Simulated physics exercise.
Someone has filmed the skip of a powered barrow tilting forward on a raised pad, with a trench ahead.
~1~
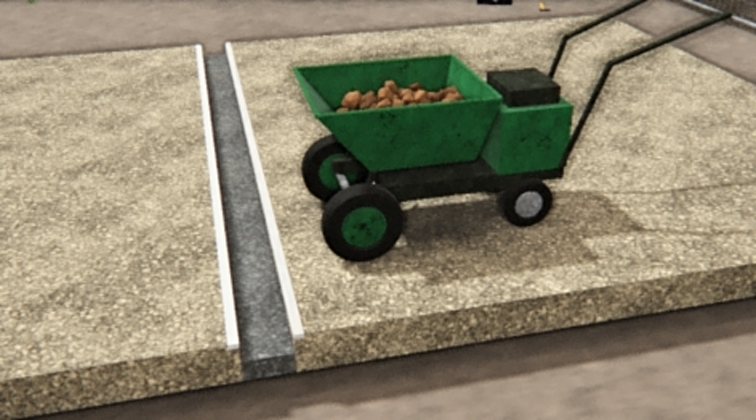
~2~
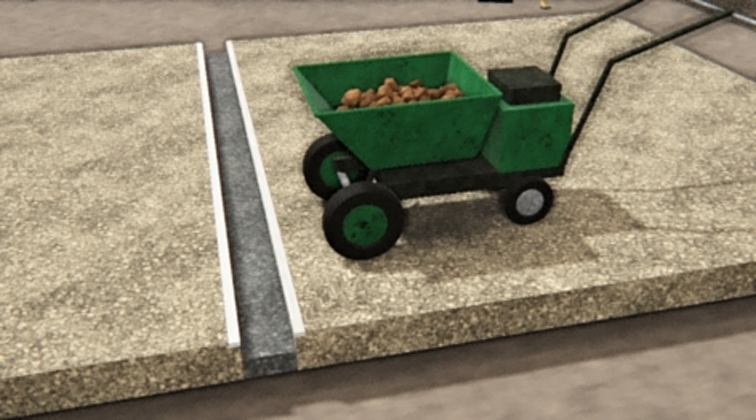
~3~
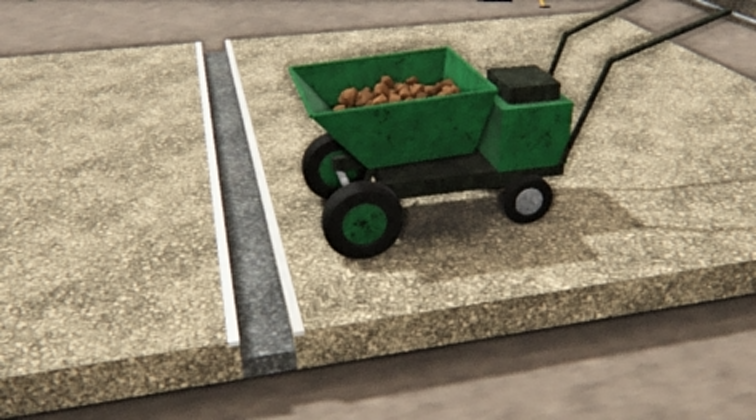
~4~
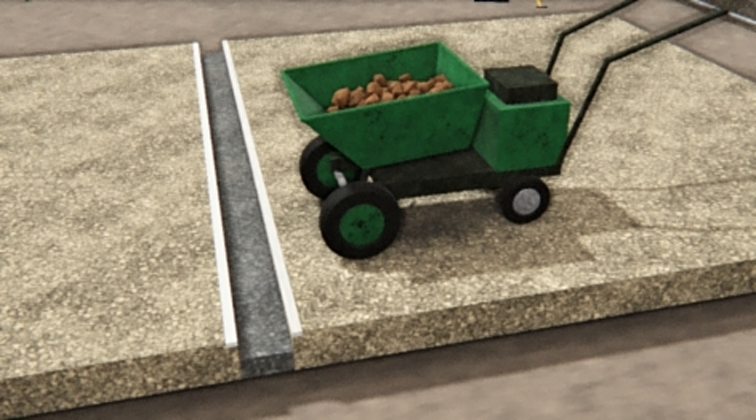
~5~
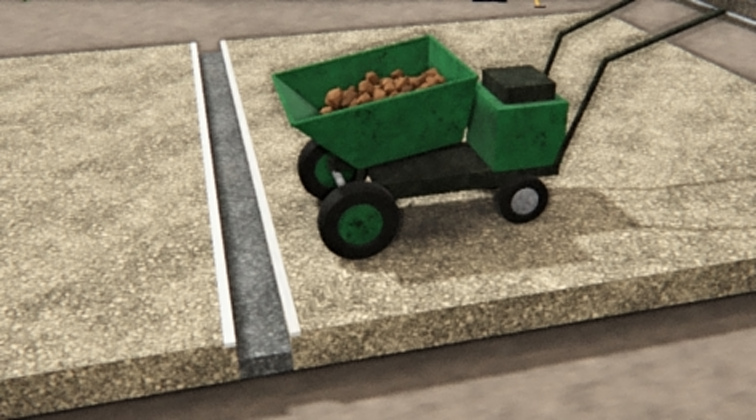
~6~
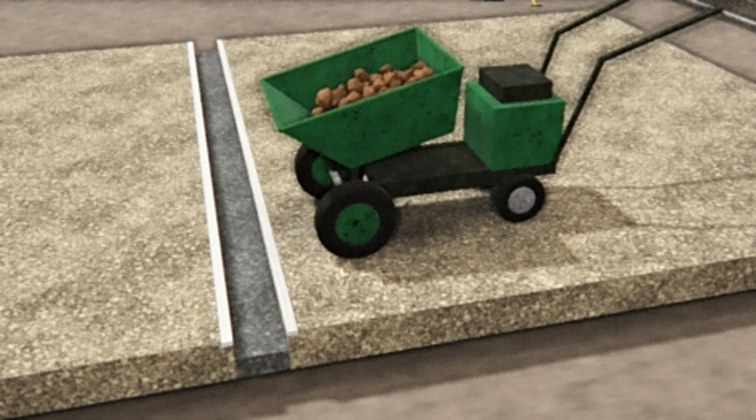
The green skip of a powered barrow, loaded with reddish-brown clods, sits level on a raised pad beside a narrow, white-edged trench. It begins tipping forward to the left, barely at first, then a little further, its rear lifting away from the green housing while the wheels stay nearly still.
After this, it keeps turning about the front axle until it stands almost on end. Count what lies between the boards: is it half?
Between the edges lies under half of the load.
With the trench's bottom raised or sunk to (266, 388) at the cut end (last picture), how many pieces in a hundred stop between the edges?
It comes to 10 per cent or so.
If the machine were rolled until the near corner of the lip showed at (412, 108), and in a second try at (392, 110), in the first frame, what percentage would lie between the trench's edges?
In turn 50 and 60 in a hundred.
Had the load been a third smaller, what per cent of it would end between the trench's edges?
About 10 per cent.
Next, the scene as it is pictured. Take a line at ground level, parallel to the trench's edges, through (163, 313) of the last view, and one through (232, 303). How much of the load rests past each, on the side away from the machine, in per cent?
In turn 30 and 80 in a hundred.
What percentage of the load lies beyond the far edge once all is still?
Roughly 80 in a hundred.
Just after the last frame, skip tipped steeply; every one in the skip.
A moment on, skip tipped right over; the larger part in the skip; about a tenth beyond it; just a few falling.
Further on, skip tipped right over; about a tenth in the skip; about a tenth in or heaped over the trench; the larger part beyond it.
When it is over, skip tipped right over; about a tenth in the skip; about a tenth in or heaped over the trench; the larger part beyond it.
